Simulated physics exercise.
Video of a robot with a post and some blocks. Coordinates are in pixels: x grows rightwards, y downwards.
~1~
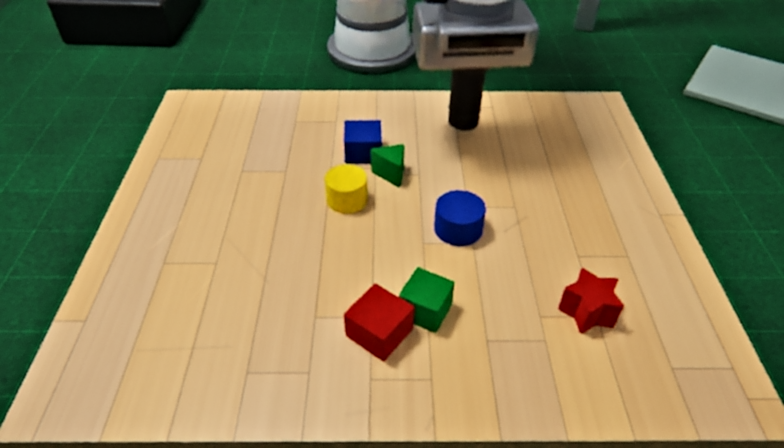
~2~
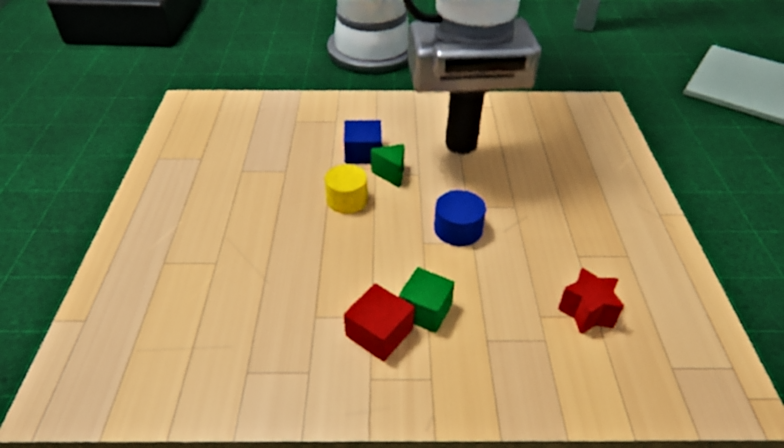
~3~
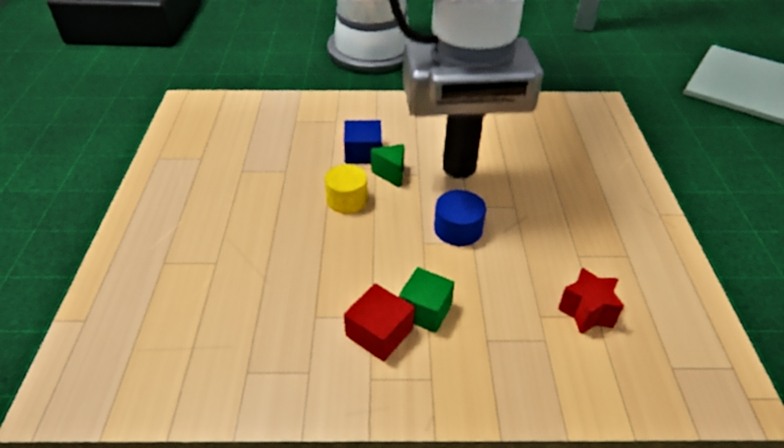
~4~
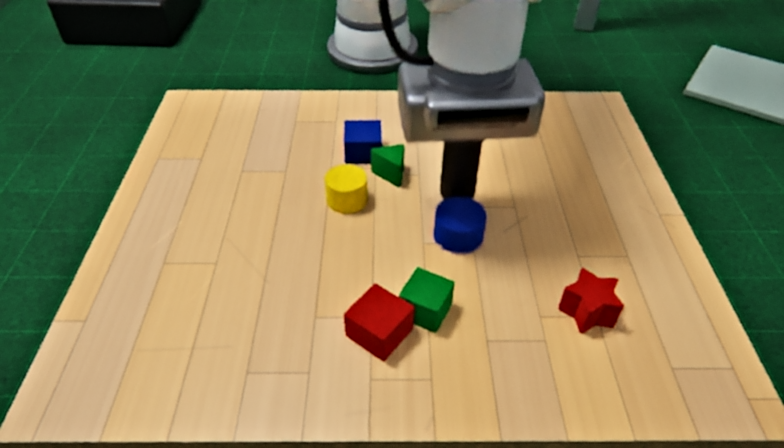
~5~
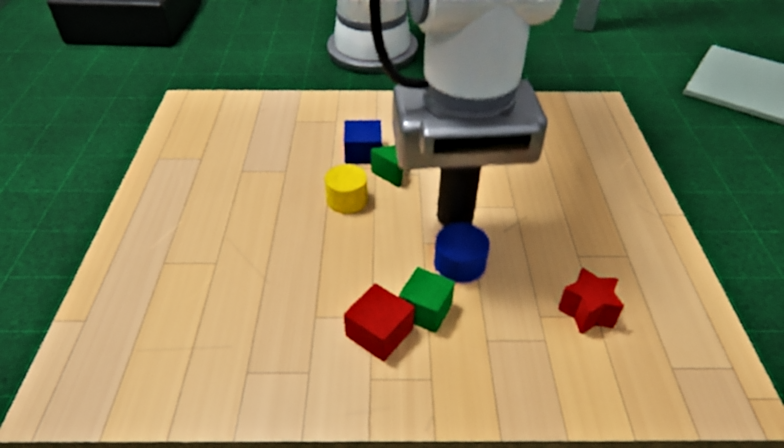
A robot arm with a dark post reaches in from the back of a pale wooden board on a green surface, seen from above at the front by a still camera. A blue cube, green triangle and yellow cylinder sit behind a blue cylinder, with red and green cubes in front and a red star at right. The post slides forward, meets the blue cylinder and pushes it a short way toward the viewer.
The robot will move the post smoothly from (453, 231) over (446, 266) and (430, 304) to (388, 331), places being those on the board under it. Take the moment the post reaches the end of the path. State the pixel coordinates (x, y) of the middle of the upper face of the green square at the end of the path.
It is at (429, 336).
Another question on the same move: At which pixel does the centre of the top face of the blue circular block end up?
Somewhere near (482, 299).
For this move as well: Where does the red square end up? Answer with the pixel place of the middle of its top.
The point I'd pick in the picture is (342, 325).
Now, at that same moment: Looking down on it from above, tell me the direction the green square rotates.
It goes clockwise.
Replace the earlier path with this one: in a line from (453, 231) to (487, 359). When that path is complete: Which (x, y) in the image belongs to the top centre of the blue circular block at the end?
Pixel (515, 384).
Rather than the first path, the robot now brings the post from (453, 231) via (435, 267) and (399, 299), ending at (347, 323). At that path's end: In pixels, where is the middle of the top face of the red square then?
Somewhere near (350, 341).
What follows on the original path. One third of the way, post at (447, 255); red square at (375, 312); green square at (430, 302), turned 40° clockwise; blue circular block at (472, 279).
Two thirds of the way, post at (431, 292); red square at (373, 313), turned 15° clockwise; green square at (431, 318), turned 60° clockwise; blue circular block at (482, 299).
At the end, post at (388, 318); red square at (342, 325), turned 25° clockwise; green square at (429, 336), turned 40° clockwise; blue circular block at (482, 299).
